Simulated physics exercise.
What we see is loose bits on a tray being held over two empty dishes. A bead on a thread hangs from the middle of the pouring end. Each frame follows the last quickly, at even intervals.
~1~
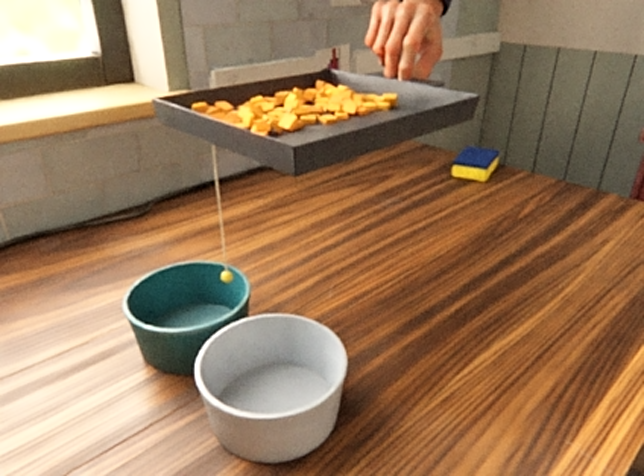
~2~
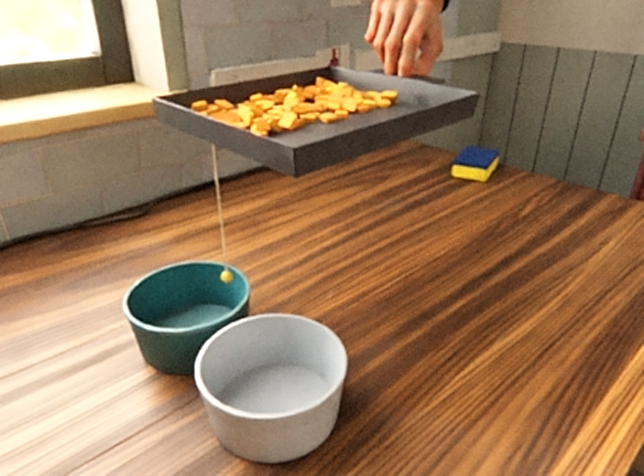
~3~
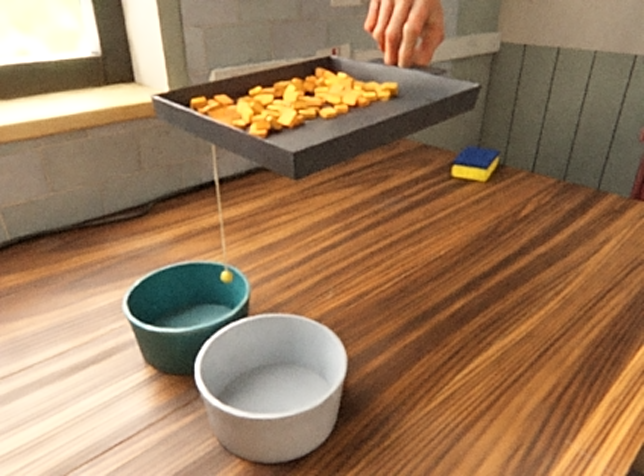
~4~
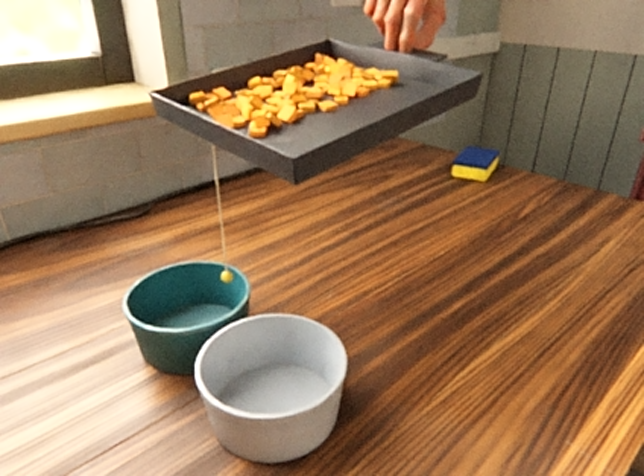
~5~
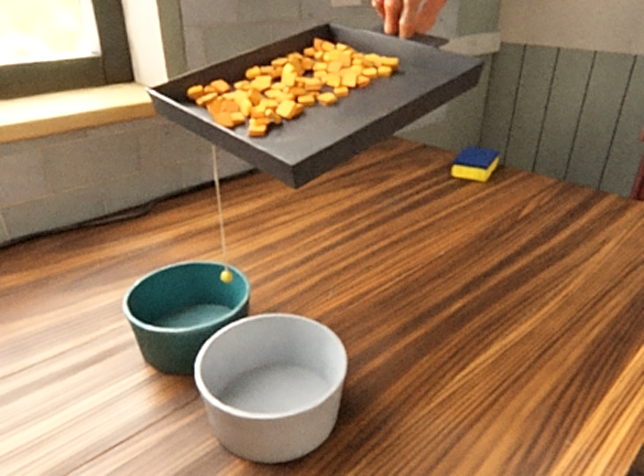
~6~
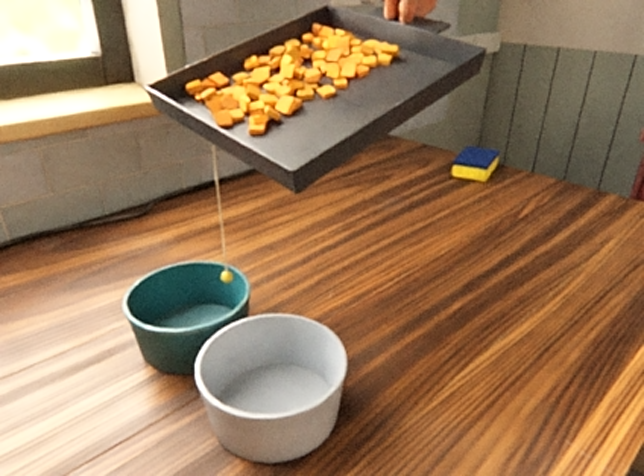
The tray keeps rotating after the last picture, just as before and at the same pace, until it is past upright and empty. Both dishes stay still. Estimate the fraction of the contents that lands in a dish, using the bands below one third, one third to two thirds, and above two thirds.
The fraction that lands in a dish is above two thirds.
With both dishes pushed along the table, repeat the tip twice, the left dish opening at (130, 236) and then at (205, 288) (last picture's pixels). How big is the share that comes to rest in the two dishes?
First try: Roughly 0 per cent; second try: Roughly 80 per cent.
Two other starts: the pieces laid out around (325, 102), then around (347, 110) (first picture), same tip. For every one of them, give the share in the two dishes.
In order, 90 % then 90 %.
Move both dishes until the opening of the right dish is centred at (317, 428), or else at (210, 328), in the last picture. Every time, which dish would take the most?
First try, the dish at left; second try, the dish at right.
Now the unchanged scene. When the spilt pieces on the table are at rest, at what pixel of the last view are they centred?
Close to (199, 384).
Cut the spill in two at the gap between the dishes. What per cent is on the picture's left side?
I'd put it at close to 60 per cent.
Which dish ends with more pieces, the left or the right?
That's going to be the one at right.
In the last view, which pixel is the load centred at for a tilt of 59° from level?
Roughly (261, 130).
Just after the last frame, tray tipped steeply; almost all on the tray; just a few in the air.
A moment on, tray tipped right over; the larger part on the tray; roughly a quarter in the right dish; just a few in the air.
Further on, tray tipped past a quarter turn; the larger part in the right dish; just a few in the left dish; about a tenth outside both.
When it is over, tray tipped past a quarter turn; the larger part in the right dish; just a few in the left dish; about a tenth outside both.
